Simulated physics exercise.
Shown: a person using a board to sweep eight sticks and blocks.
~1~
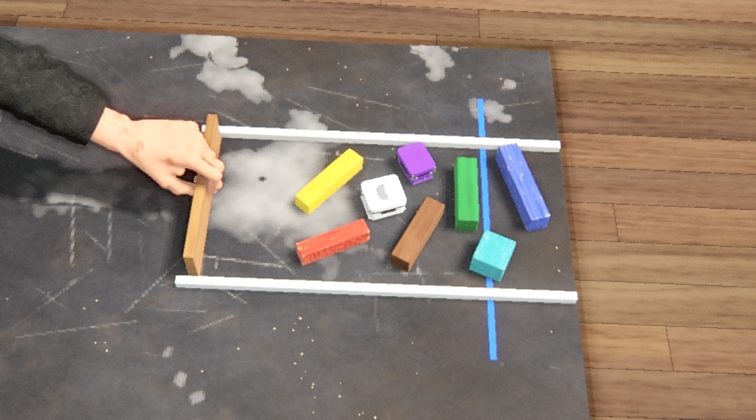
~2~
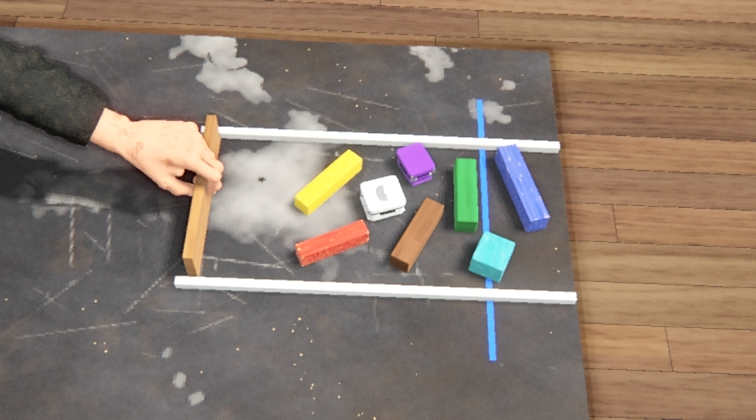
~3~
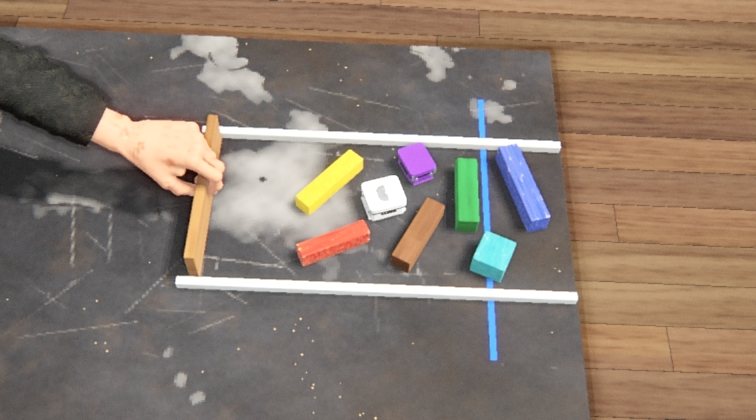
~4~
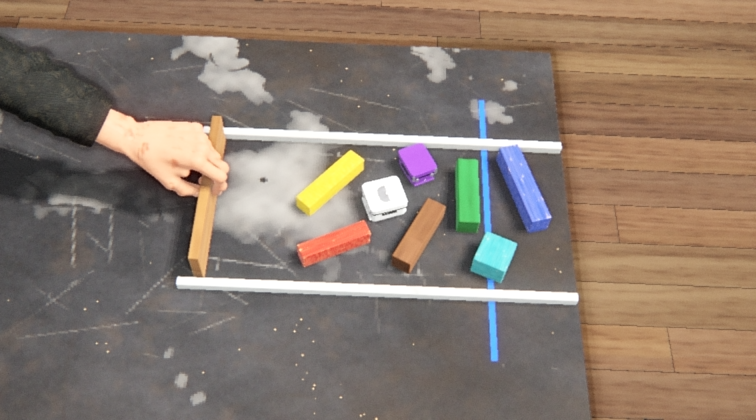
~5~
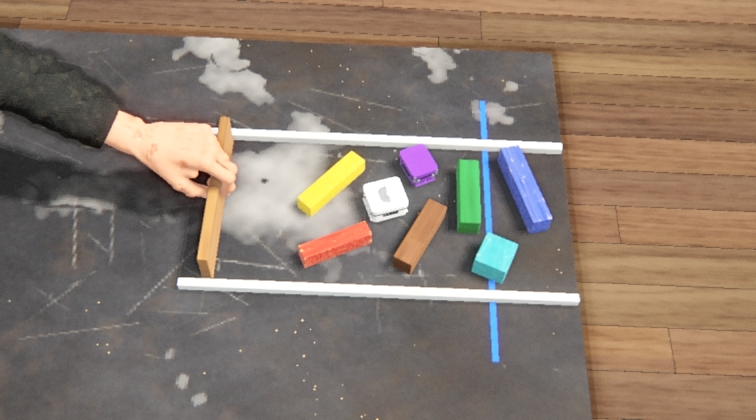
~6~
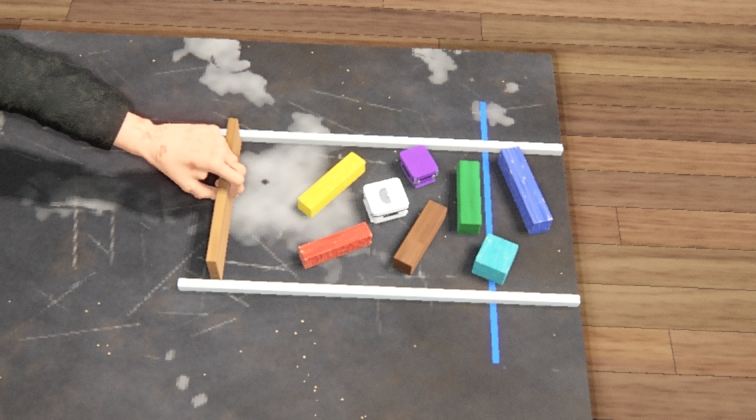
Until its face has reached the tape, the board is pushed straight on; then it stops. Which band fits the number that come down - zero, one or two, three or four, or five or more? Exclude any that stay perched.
Most likely the ones that land below will number fewer than three, yet some.
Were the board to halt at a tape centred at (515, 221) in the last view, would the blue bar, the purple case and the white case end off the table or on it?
Starting with the blue bar, it ends up falling, then the purple case keeps its place, then the white case keeps its place.
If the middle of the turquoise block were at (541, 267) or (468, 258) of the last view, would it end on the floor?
The turquoise block does not fall; is kept.
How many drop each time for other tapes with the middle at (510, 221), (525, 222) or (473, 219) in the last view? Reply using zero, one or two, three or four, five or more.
Tape by tape, the falls would be one or two, then three or four, then none.
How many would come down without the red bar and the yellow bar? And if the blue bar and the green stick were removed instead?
First try 0, second try 0.
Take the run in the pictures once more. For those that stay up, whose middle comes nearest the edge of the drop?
That would be the green stick.
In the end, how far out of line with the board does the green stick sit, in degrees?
The angle is about 0 degrees.
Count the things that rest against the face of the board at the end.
It ends up touching 2.
A little later, none off yet; blue bar at rest near (524, 189); turquoise block at rest near (495, 259); green stick at rest near (469, 197).
Next, none off yet; blue bar shifted a little near (537, 189); turquoise block shifted a little near (514, 261); green stick shifted about its own width near (518, 198).
When it is over, the number that fall off is one or two; down, blue bar.
